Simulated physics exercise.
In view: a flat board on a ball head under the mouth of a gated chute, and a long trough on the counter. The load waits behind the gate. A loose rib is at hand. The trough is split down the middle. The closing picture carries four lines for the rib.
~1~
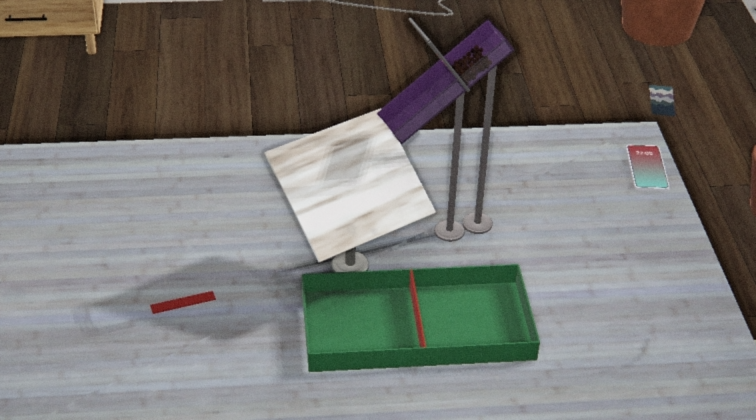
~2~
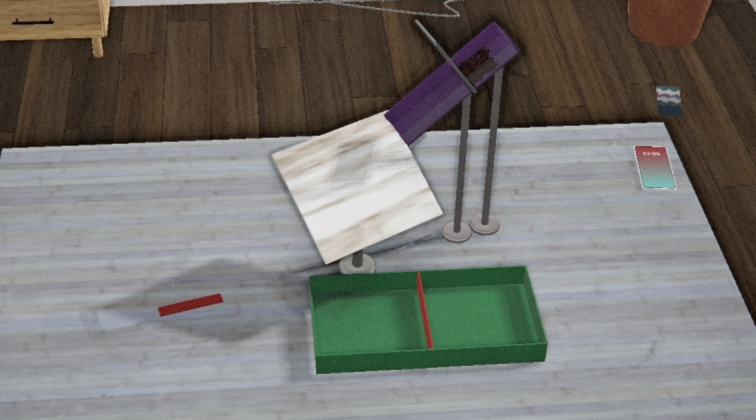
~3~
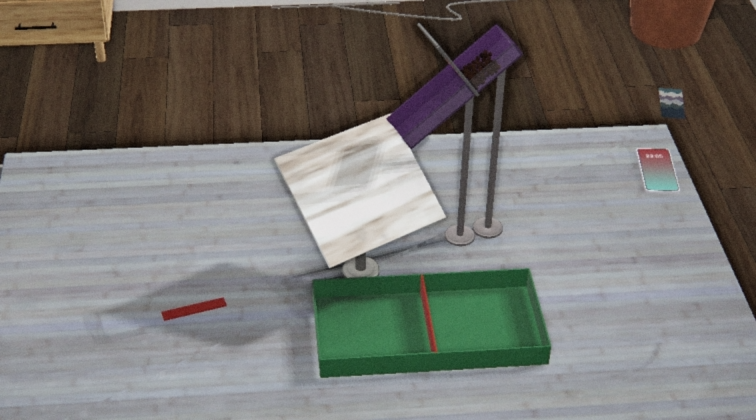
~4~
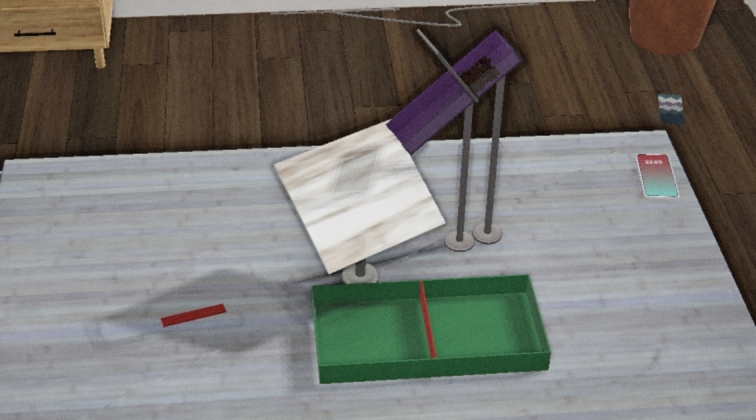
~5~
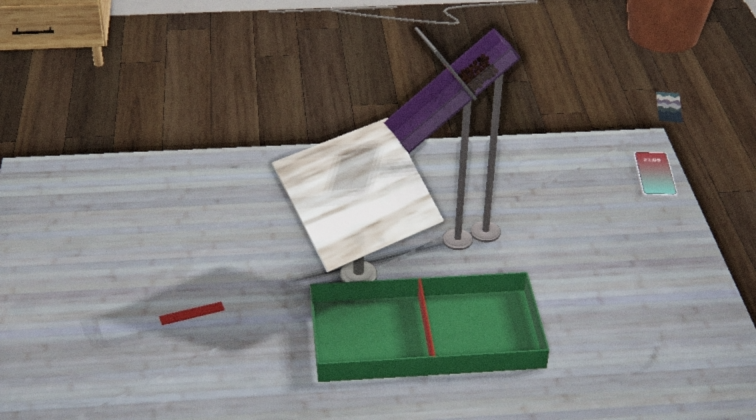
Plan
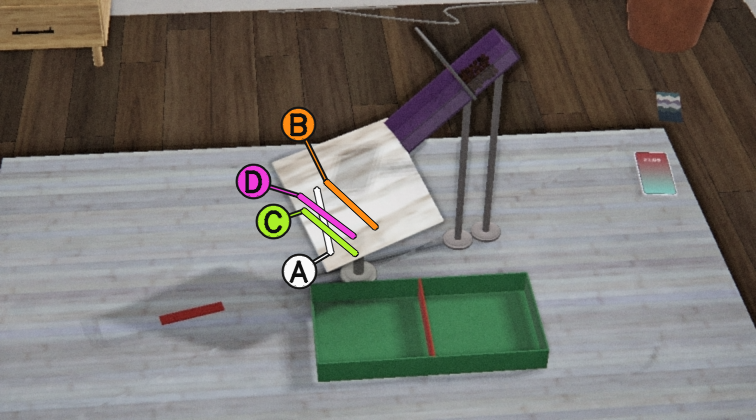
A large pale, wood-grained board sits tilted on a stand over a grey-streaked counter, seen from above, with dark floorboards behind. A purple chute holding small dark pieces slopes down to it from the upper right, above a green trough with a red middle divider, a red strip lying left. The objects stay still while the camera drifts slightly, shifting the whole view a little.
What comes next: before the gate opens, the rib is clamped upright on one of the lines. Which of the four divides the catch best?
Line B.
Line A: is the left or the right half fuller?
The left half.
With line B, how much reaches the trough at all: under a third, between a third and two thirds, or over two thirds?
It is over two thirds.
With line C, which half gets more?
More lands on the left.
On the marked copy, line A from (316, 189) to (330, 252); line B from (326, 182) to (375, 226); line C from (304, 210) to (355, 253); line D from (300, 196) to (353, 236).
If A is chosen, of what is caught, all but a few in the left half, only a few in the right.
If B is chosen, of what is caught, close to half in the left half, close to half in the right.
If C is chosen, of what is caught, all but a few in the left half, only a few in the right.
If D is chosen, of what is caught, all but a few in the left half, a small share in the right.
